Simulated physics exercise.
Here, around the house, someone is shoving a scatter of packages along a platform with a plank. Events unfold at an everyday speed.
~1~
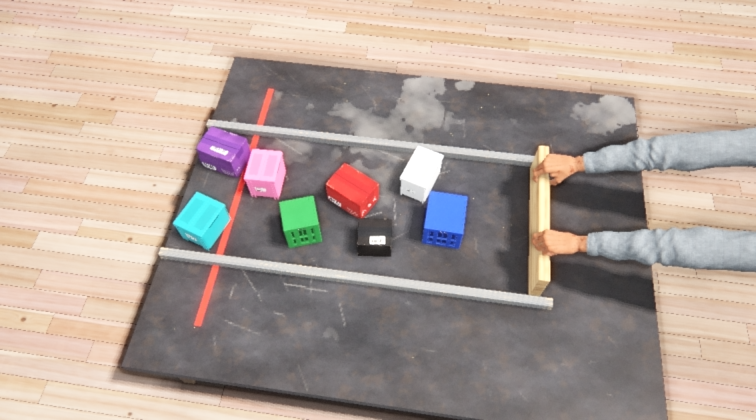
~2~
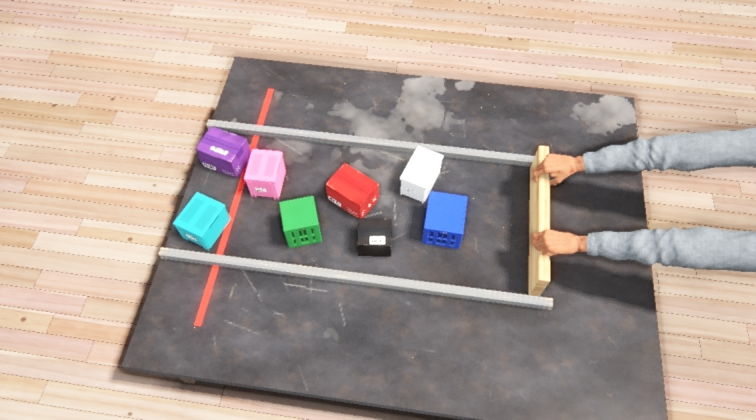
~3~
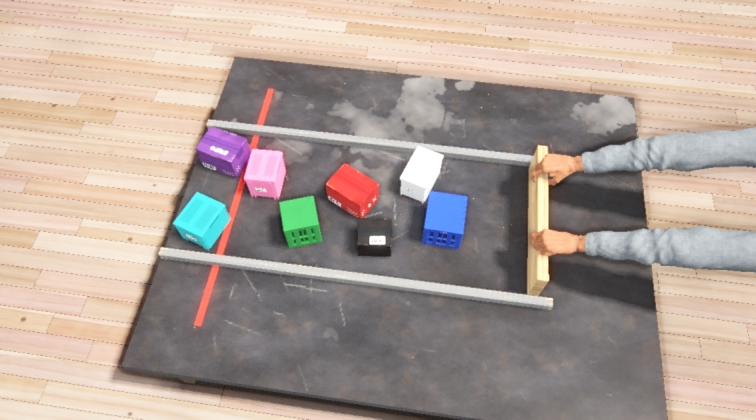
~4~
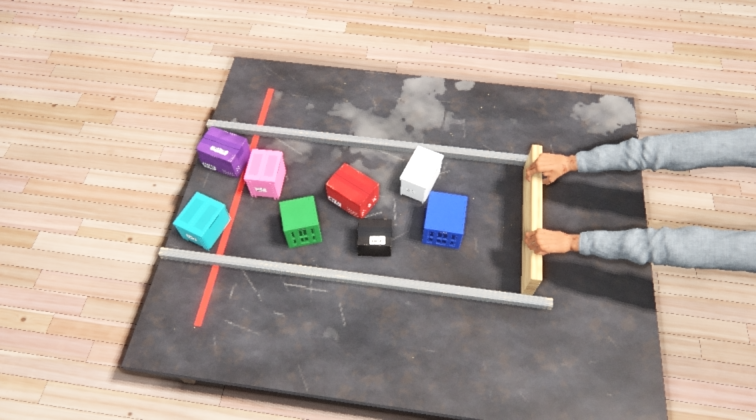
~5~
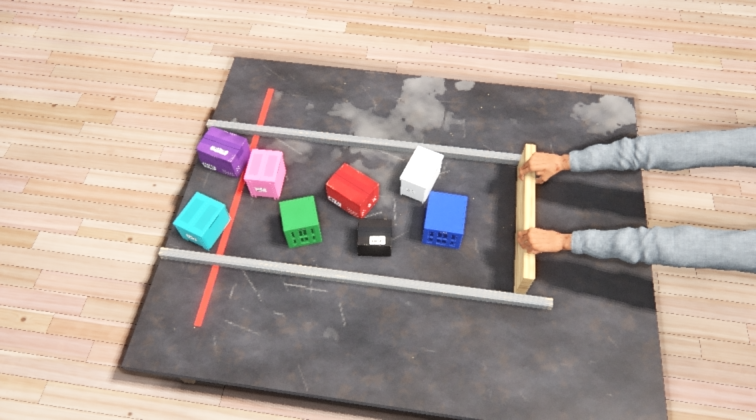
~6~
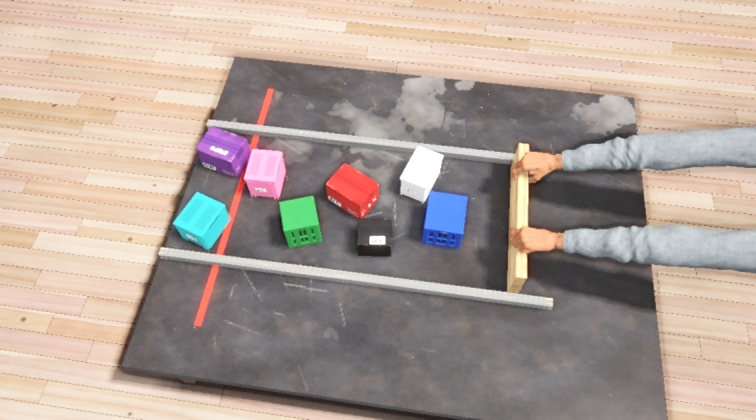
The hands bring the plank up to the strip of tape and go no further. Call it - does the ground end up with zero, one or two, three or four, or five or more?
The ground ends up with three or four.
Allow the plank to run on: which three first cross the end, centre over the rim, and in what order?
Going first is the purple parcel, next the pink tote, last the turquoise tote.
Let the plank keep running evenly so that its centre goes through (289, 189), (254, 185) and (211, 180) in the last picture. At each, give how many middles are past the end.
1, 3, 5.
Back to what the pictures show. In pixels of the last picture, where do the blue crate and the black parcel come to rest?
Blue crate at (215, 193), black parcel at (206, 236).
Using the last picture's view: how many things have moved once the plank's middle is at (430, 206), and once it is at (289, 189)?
At the first spot the count is 3, and at the second it is 8.
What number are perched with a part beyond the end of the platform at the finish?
I'd put it at 2.
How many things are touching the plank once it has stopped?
It ends up touching 3.
Early on, none off yet; purple parcel at rest near (224, 153); turquoise tote at rest near (203, 222); pink tote at rest near (266, 174).
Finally, the number that fall off is three or four; lost, pink tote, turquoise tote and purple parcel.
